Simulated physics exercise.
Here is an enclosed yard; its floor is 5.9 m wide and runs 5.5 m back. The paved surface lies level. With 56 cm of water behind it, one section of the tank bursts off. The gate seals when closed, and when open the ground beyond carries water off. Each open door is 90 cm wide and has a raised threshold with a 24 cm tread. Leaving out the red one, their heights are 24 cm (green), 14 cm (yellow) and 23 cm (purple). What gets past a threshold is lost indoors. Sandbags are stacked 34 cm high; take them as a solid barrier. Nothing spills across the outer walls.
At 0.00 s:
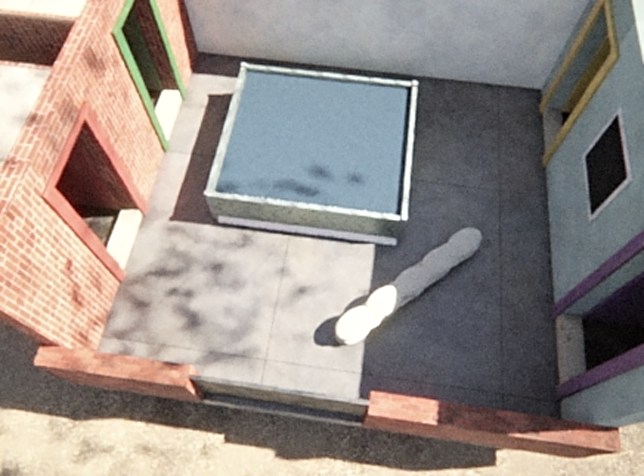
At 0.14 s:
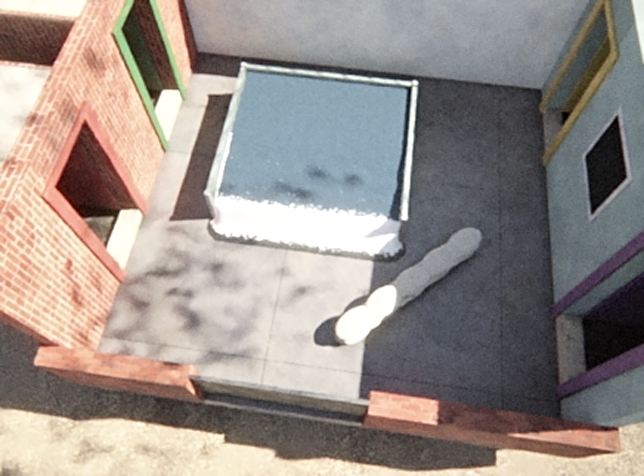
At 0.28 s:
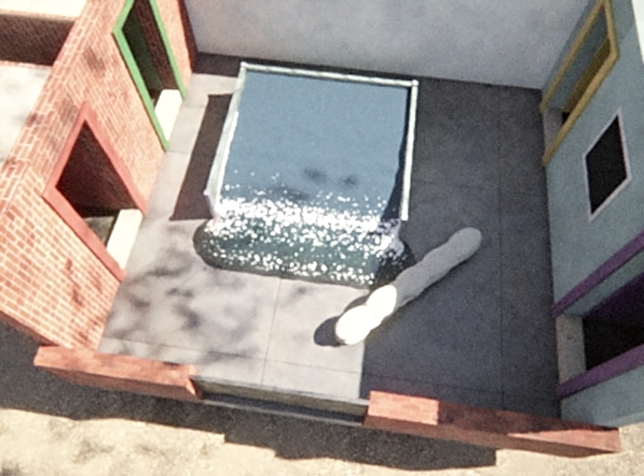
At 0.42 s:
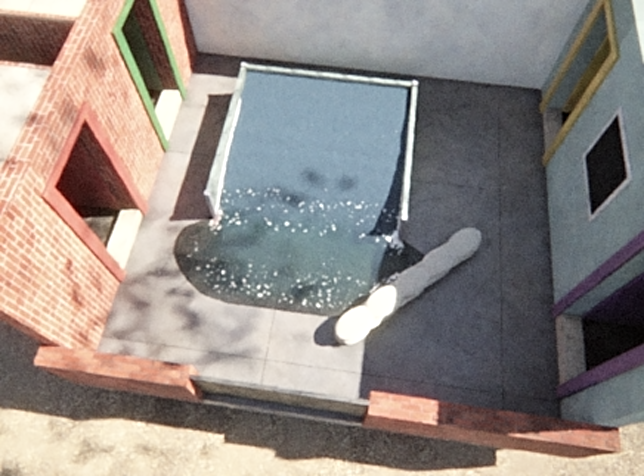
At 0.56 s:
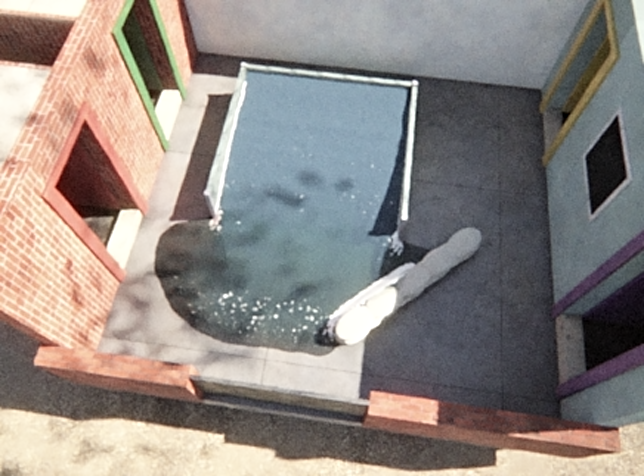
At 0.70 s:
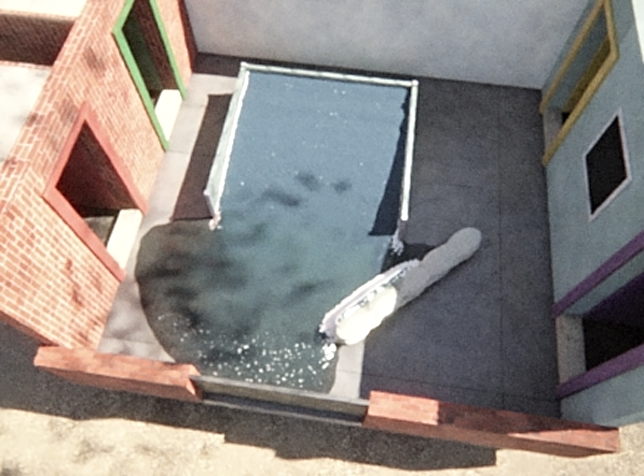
Water bursts through the near side of a raised rectangular tank in a walled yard, foaming white along the edge. It spreads over the paving toward the viewer as a dark, speckled sheet, meets the pale sandbags on the right, and widens left and forward to the low front wall.
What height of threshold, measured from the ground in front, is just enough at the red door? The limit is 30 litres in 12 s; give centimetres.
About 16 cm.
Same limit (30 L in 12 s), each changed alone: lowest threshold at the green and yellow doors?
About 11.5 cm at green and 13.0 cm at yellow.
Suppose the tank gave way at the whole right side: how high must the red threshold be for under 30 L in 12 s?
About 11.0 cm.
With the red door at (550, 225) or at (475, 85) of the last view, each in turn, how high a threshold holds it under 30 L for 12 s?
Roughly 10.0 and 13.0 cm.
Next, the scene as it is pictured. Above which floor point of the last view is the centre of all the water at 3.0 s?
At about (280, 261).
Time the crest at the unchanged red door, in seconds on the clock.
Near 3.6 s.
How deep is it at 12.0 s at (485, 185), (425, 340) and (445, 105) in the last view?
Roughly 9, 12 and 11 cm, in turn.
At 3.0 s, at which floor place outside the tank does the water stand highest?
Around (93, 363).
After 1.4 s water covers 30 % of the floor, deepest (46 cm) near (259, 387); 4 cm at the red door, 0 litres in over its 18 cm threshold.
After 3.0 s water covers 70 % of the floor, deepest (48 cm) near (93, 363); 20 cm at the red door, 0 litres in over its 18 cm threshold.
After 12.0 s water covers 95 % of the floor, deepest (20 cm) near (93, 363); 10 cm at the red door, 14 litres in over its 18 cm threshold.
At the red door as built, the water arrived by 0.9 s and peaked near 22 cm at 3.6 s.
With a threshold of 14.5 cm, 39 litres would have come in within the 12 s; with 19.5 cm, 8 litres. So under 30 litres takes about 16 cm.
